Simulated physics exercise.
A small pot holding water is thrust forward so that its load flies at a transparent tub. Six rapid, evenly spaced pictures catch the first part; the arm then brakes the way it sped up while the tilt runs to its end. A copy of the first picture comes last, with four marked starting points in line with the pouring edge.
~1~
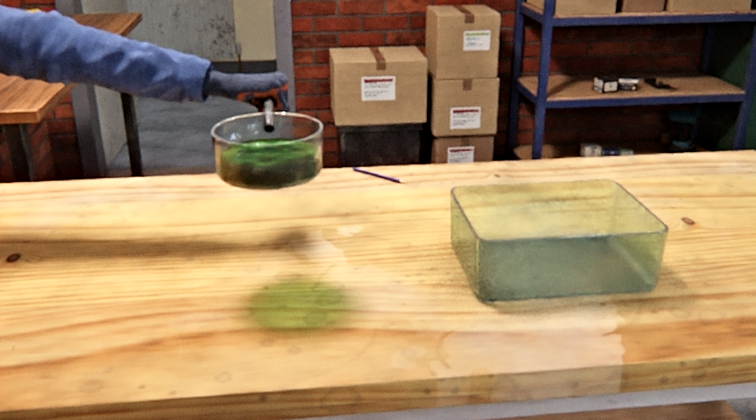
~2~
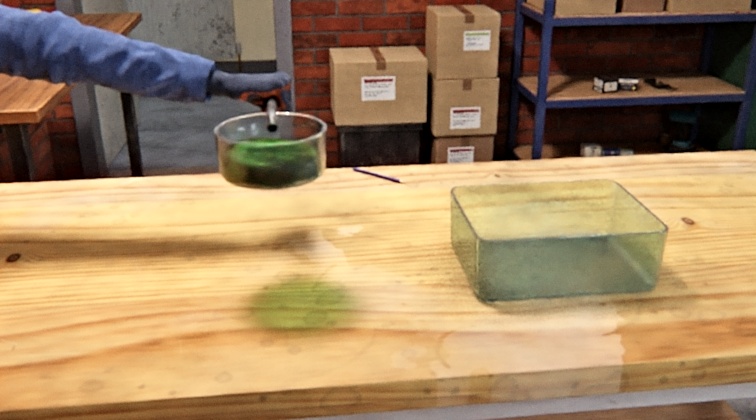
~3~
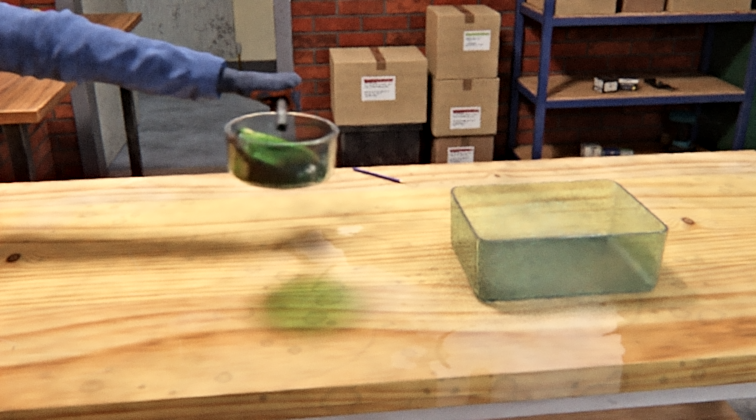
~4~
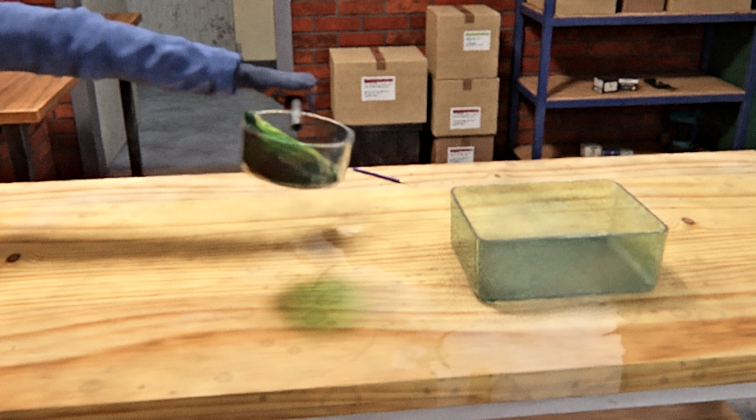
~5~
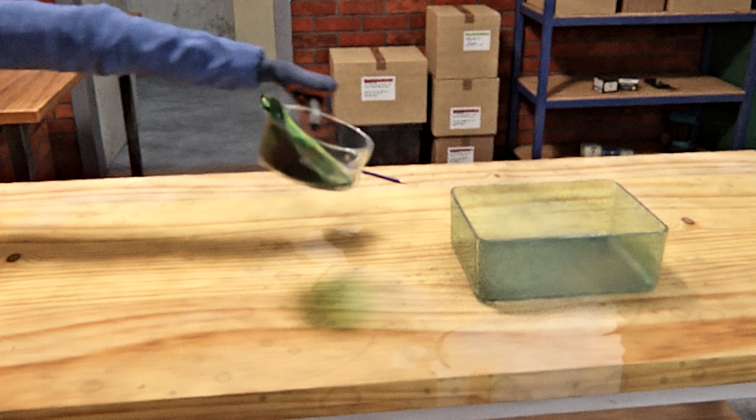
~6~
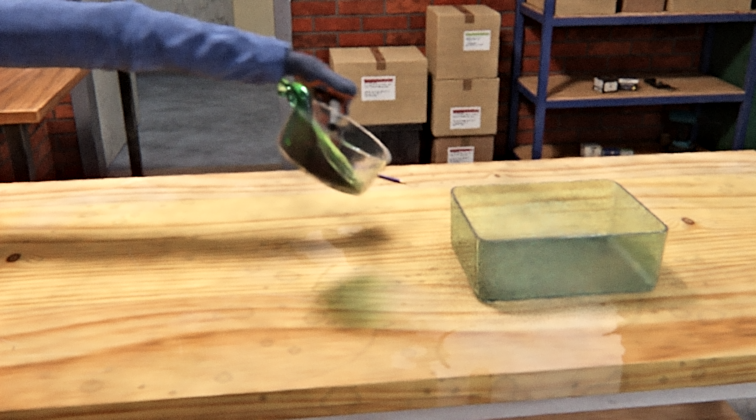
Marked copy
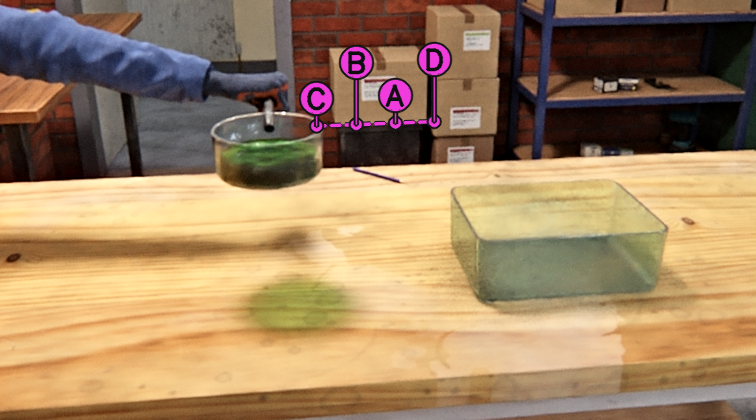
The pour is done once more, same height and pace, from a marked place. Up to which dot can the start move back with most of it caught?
Choose B.
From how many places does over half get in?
Three of them.
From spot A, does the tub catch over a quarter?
Yes, it does.
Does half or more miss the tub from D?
No, not at all.
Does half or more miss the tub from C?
Yes, it does.
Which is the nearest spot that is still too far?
The answer is C.
On the marked copy, A at (395, 123); B at (356, 124); C at (316, 126); D at (434, 121).
Choosing A, about 82 % lands in the tub, 7 % falls short and 10 % goes beside or beyond.
Choosing B, about 72 % lands in the tub, 21 % falls short and 6 % goes beside or beyond.
Choosing C, about 27 % lands in the tub, 69 % falls short and 4 % goes beside or beyond.
Choosing D, about 80 % lands in the tub, 6 % falls short and 14 % goes beside or beyond.
